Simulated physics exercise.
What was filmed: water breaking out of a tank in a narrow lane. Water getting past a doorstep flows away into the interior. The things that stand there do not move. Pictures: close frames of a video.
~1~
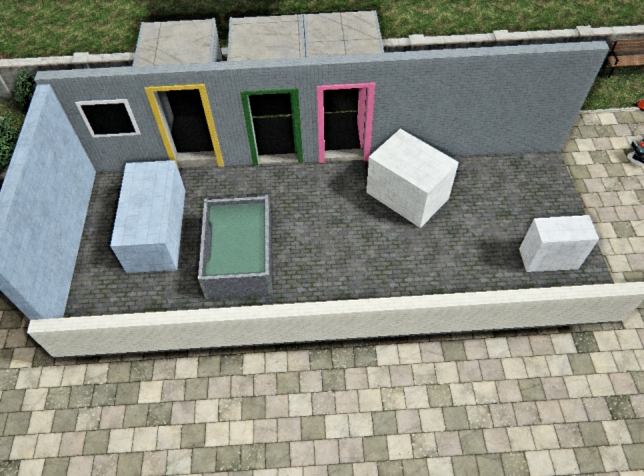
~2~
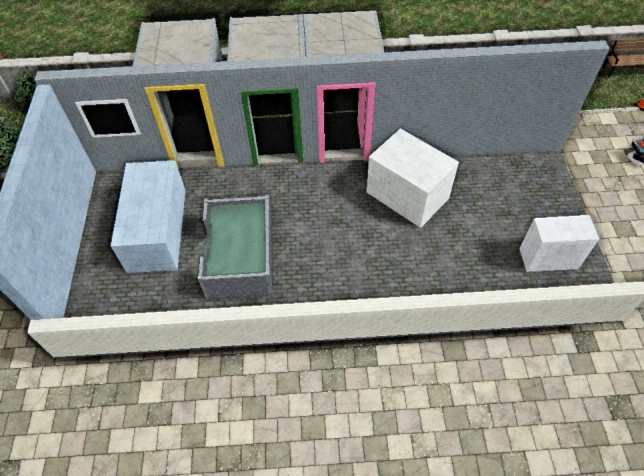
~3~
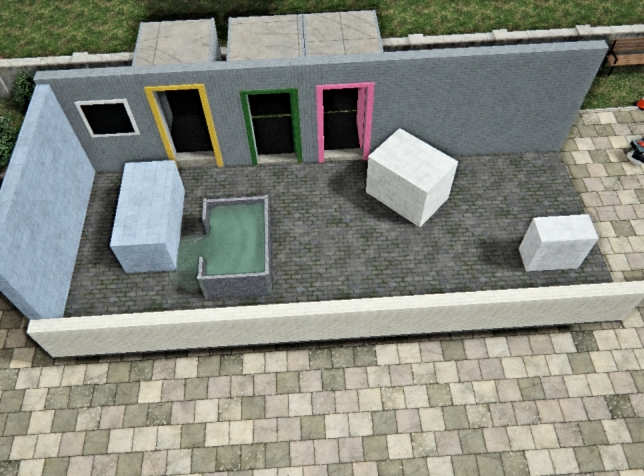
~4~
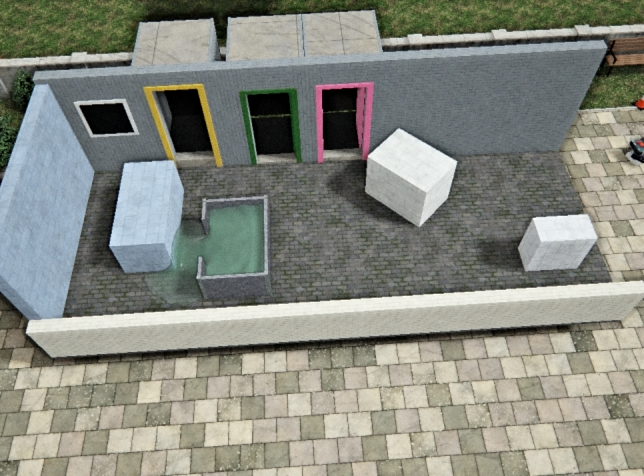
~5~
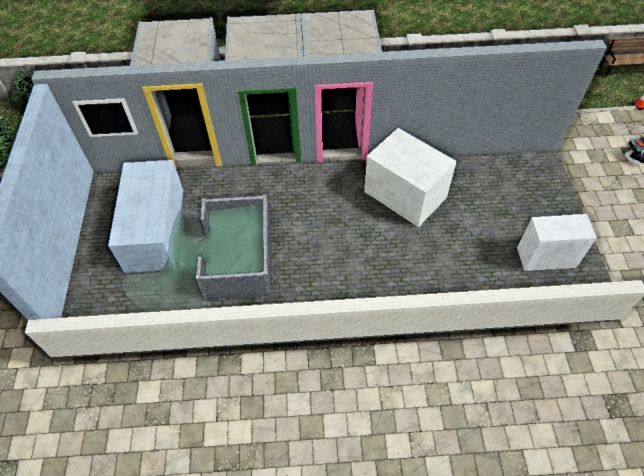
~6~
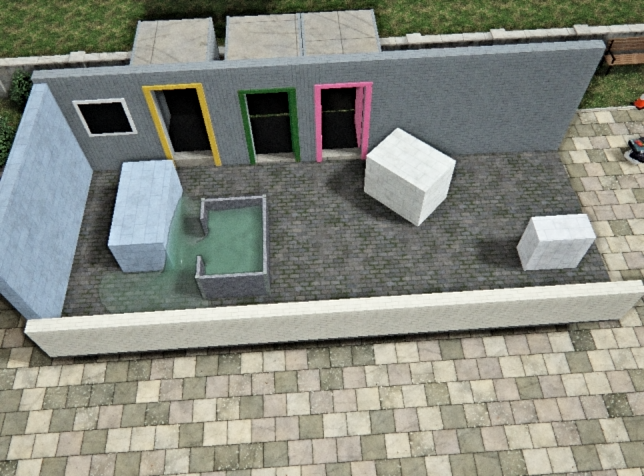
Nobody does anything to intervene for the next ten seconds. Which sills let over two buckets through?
I expect the green door to stop at two buckets or less, I expect the yellow door to stop at two buckets or less, I expect the pink door to stop at two buckets or less.
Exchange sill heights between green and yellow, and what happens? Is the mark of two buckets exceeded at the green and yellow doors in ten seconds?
My guess is the green one gets less than that and the yellow one gets more than that.
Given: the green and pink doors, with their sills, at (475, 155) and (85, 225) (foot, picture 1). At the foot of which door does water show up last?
The flood gets to the green one after all the others.
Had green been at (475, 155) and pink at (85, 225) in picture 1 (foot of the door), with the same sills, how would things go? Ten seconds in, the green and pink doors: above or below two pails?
Taking them in turn, the green door remains below the mark and the pink door remains below the mark.
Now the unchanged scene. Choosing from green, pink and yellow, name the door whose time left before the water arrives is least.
The one in yellow.
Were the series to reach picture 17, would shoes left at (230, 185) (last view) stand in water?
At that place: Under water.
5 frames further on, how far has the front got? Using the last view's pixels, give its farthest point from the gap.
I'd go with roughly (58, 334).
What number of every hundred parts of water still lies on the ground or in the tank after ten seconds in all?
About 94 %.
A moment on, water covers 15 % of the floor; the green door not reached, the yellow door wet at the sill, nothing in, the pink door not reached.
Next, water covers 25 % of the floor; the green door wet at the sill, nothing in, the yellow door under two buckets in, the pink door wet at the sill, nothing in.
Then, water covers 45 % of the floor; the green door under two buckets in, the yellow door under two buckets in, the pink door wet at the sill, nothing in.
Later, water covers 65 % of the floor; the green door under two buckets in, the yellow door under two buckets in, the pink door wet at the sill, nothing in.
In the end, water covers 75 % of the floor; the green door under two buckets in, the yellow door under two buckets in, the pink door wet at the sill, nothing in.
